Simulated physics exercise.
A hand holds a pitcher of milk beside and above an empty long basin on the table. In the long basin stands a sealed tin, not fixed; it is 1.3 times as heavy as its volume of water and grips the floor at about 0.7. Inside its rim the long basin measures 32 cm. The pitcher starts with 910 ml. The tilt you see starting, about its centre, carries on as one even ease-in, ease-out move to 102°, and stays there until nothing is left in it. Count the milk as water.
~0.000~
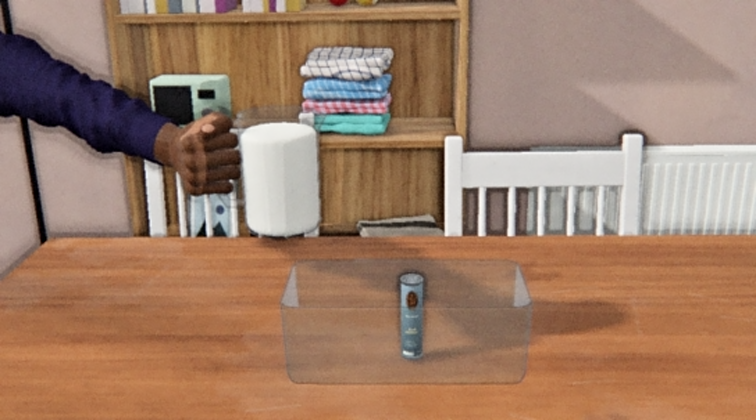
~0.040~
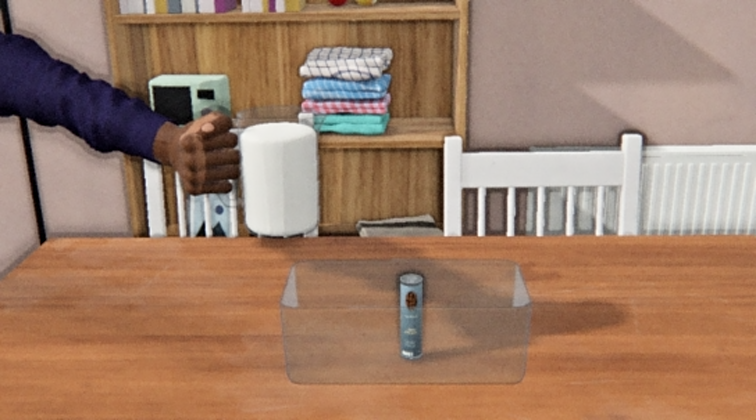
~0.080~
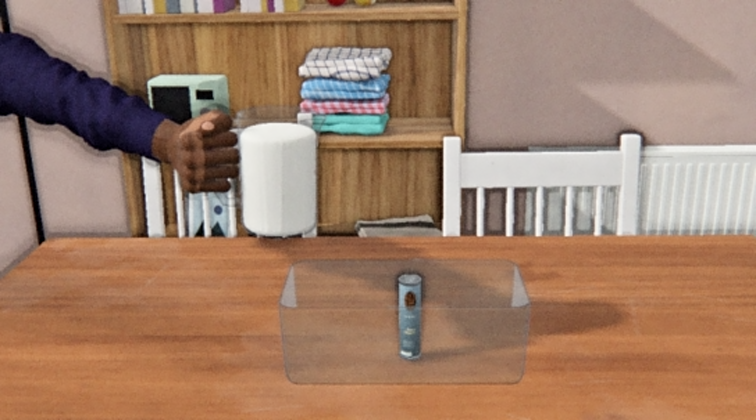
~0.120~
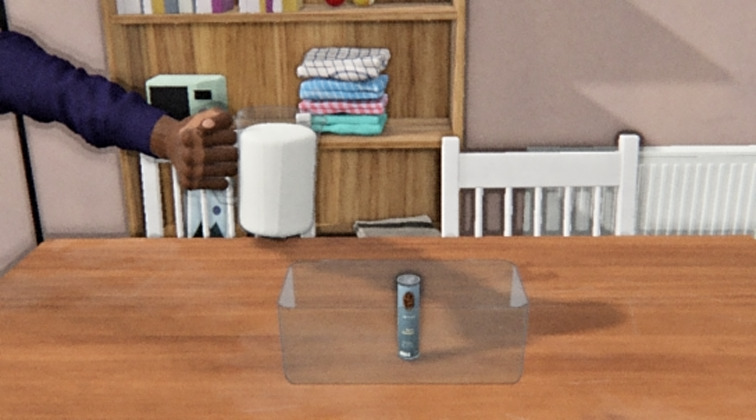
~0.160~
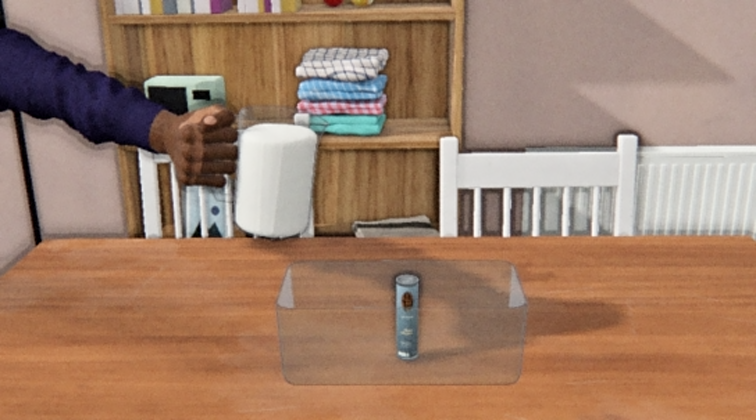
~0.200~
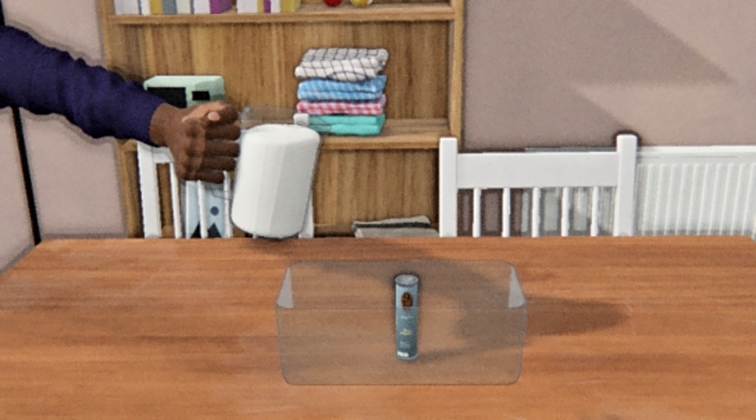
In this clip, a hand reaching in from the left holds a white pitcher above a wooden table, beside a clear basin with a small blue tin standing in it, and gradually tilts the pitcher slightly to the right.
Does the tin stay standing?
It topples.
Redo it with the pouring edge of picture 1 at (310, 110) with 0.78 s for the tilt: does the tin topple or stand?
Then it topples.
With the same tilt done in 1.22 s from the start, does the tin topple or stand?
Then it goes over.
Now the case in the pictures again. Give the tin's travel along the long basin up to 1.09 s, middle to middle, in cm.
Some 9 cm.
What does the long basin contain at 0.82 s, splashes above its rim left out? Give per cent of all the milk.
Near 32 in a hundred.
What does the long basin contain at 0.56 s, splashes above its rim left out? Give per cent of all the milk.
About 1 per cent.
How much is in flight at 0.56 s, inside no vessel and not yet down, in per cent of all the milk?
Some 12 per cent.
By 0.56 s the tilt is 71° and 87 per cent is still to pour; the tin stands where it began.
By 0.82 s the tilt is 100° and 44 per cent is still to pour; the tin stands where it began.
By 1.09 s the tilt is 102° and 10 per cent is still to pour; the tin lies on its side.
By 1.39 s the tilt is 102° and 1 per cent is still to pour; the tin lies on its side.
At rest the tin lies on its side.
